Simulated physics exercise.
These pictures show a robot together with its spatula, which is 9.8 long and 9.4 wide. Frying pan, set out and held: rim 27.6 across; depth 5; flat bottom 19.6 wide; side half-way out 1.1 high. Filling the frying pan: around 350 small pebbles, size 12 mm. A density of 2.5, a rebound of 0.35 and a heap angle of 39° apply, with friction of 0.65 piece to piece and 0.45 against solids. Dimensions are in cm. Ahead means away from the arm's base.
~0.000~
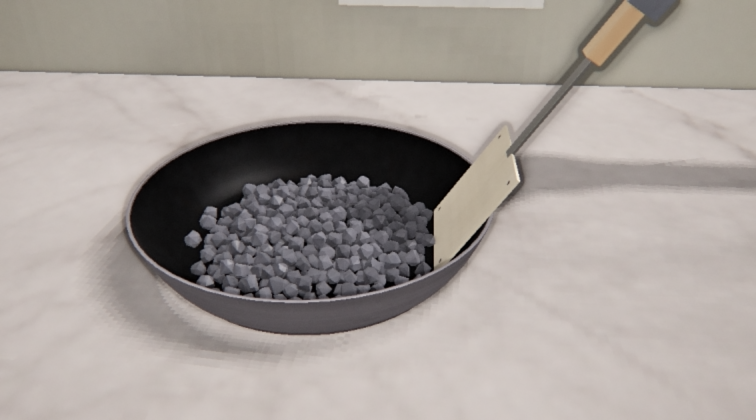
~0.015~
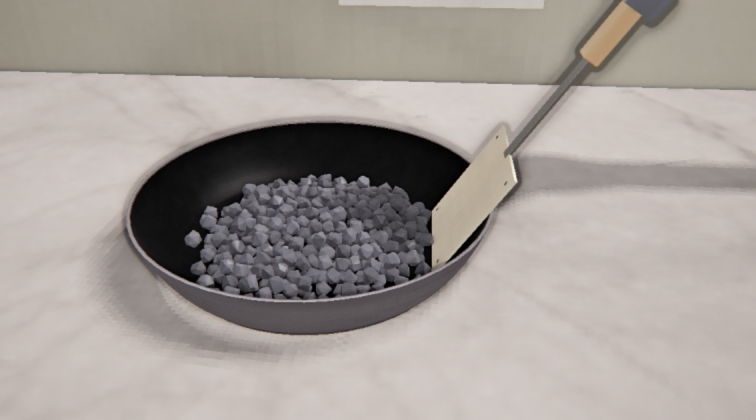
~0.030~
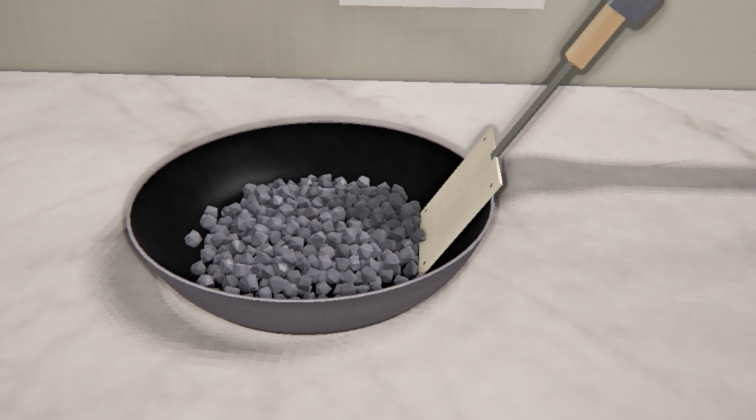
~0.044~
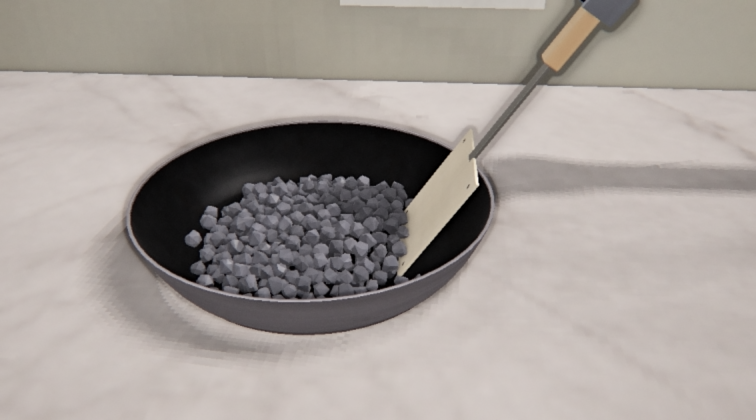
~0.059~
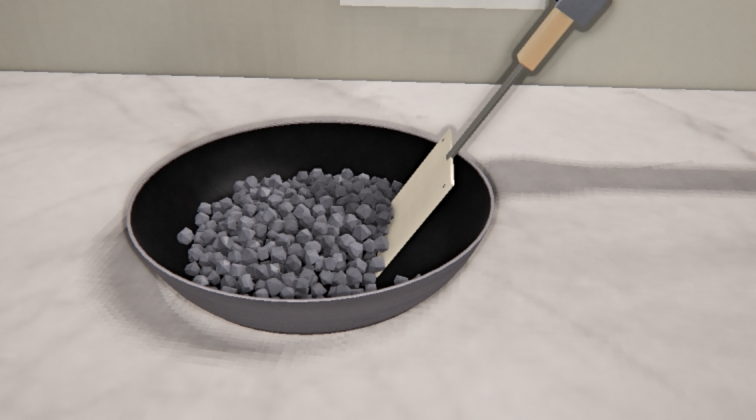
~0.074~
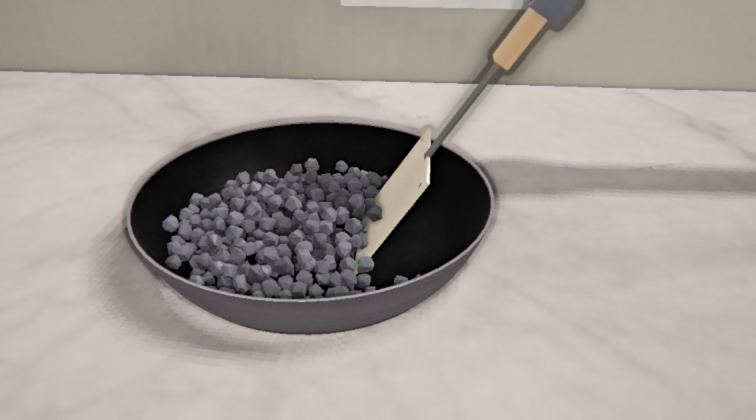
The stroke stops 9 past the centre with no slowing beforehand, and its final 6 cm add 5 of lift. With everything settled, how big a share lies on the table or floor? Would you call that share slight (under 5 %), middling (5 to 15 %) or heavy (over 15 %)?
It is heavy.
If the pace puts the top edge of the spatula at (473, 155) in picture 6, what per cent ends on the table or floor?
Roughly 5 per cent.
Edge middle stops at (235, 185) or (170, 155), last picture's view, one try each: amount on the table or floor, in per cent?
I'd say some 10 per cent, then some 35 per cent.
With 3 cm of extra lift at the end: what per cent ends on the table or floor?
It comes to around 25 percent.
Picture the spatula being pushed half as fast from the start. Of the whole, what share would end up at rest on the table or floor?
Then roughly 10 percent.
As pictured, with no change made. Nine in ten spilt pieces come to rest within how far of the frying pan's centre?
It comes out at close to 55 centimetres.
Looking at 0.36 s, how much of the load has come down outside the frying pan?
5 per cent.
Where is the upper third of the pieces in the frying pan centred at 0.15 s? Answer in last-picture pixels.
Roughly pixel (234, 201).
By 0.11 s, sloping 57°, highest piece 7 above the table; 352 in the frying pan.
By 0.15 s, sloping 57°, highest piece 7 above the table; 352 in the frying pan.
By 0.36 s, sloping 57°, highest piece 23 above the table; 284 in the frying pan, 23 on the table or floor, 45 on the blade or in flight.
By 1.41 s, sloping 57°, highest piece 6 above the table; 284 in the frying pan, 68 on the table or floor.
Final count, 284 in the frying pan, 68 on the table or floor. That is 19 % on the table or floor.
